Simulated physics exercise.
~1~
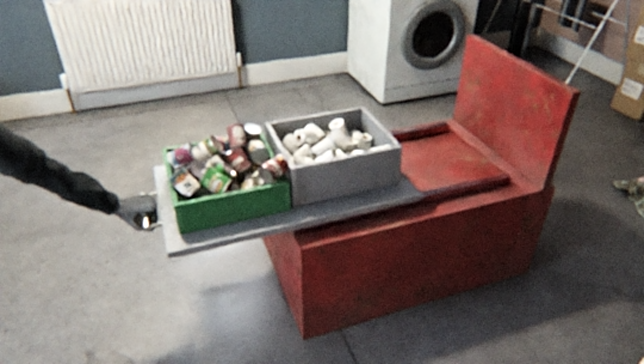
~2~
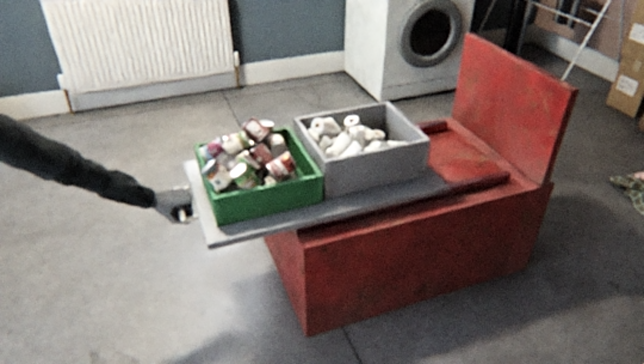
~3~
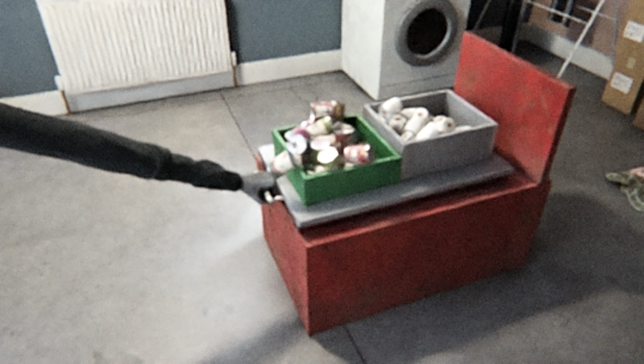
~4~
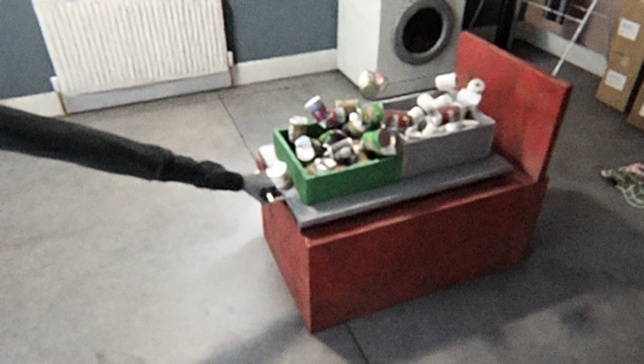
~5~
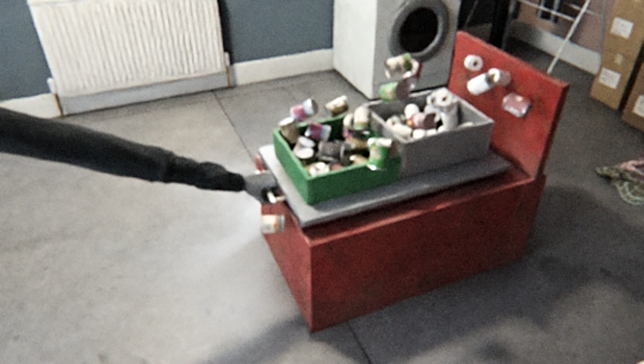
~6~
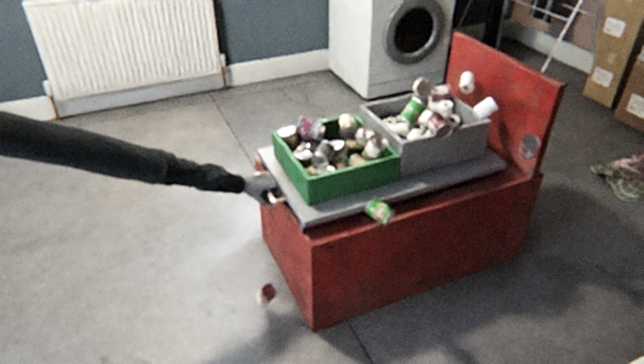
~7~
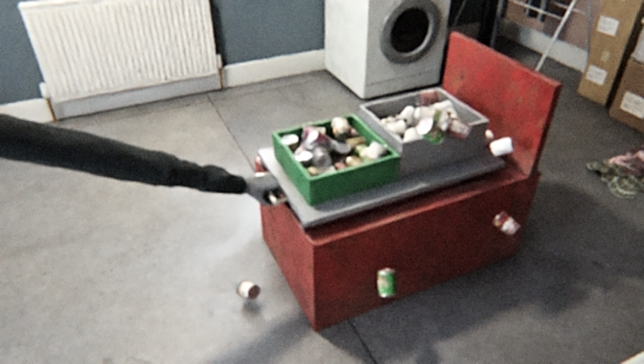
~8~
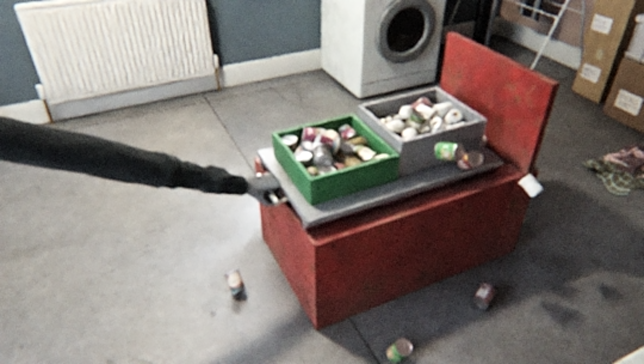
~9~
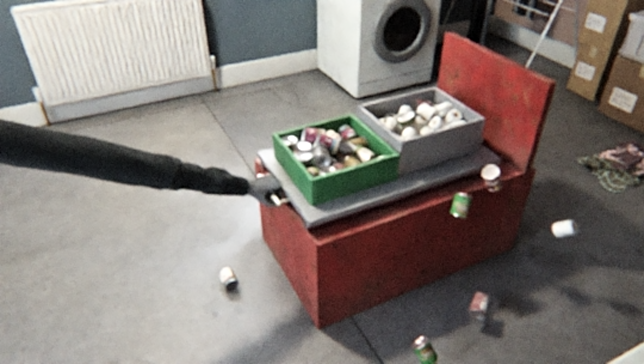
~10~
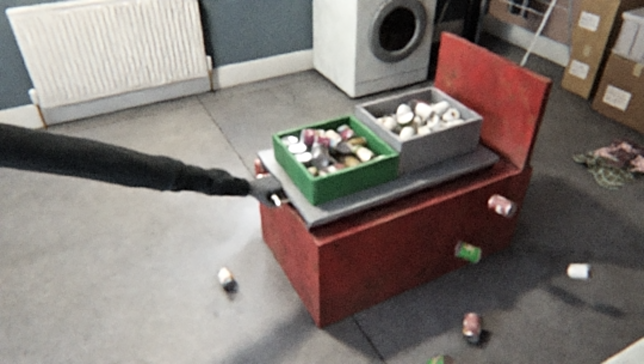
To begin with, a dark-sleeved arm holds the end of a grey sliding shelf on a red base, carrying a green box of small tins and a grey box of white paper rolls. The arm shoves the shelf to the right, towards the upright red back panel, and it stops abruptly. Pieces leap from both boxes, some flying towards the panel while others fall back inside. Several tumble over the near side and off the left end, then scatter across the floor. Finally, both boxes remain in place, still well filled, with the hand at the shelf's end.
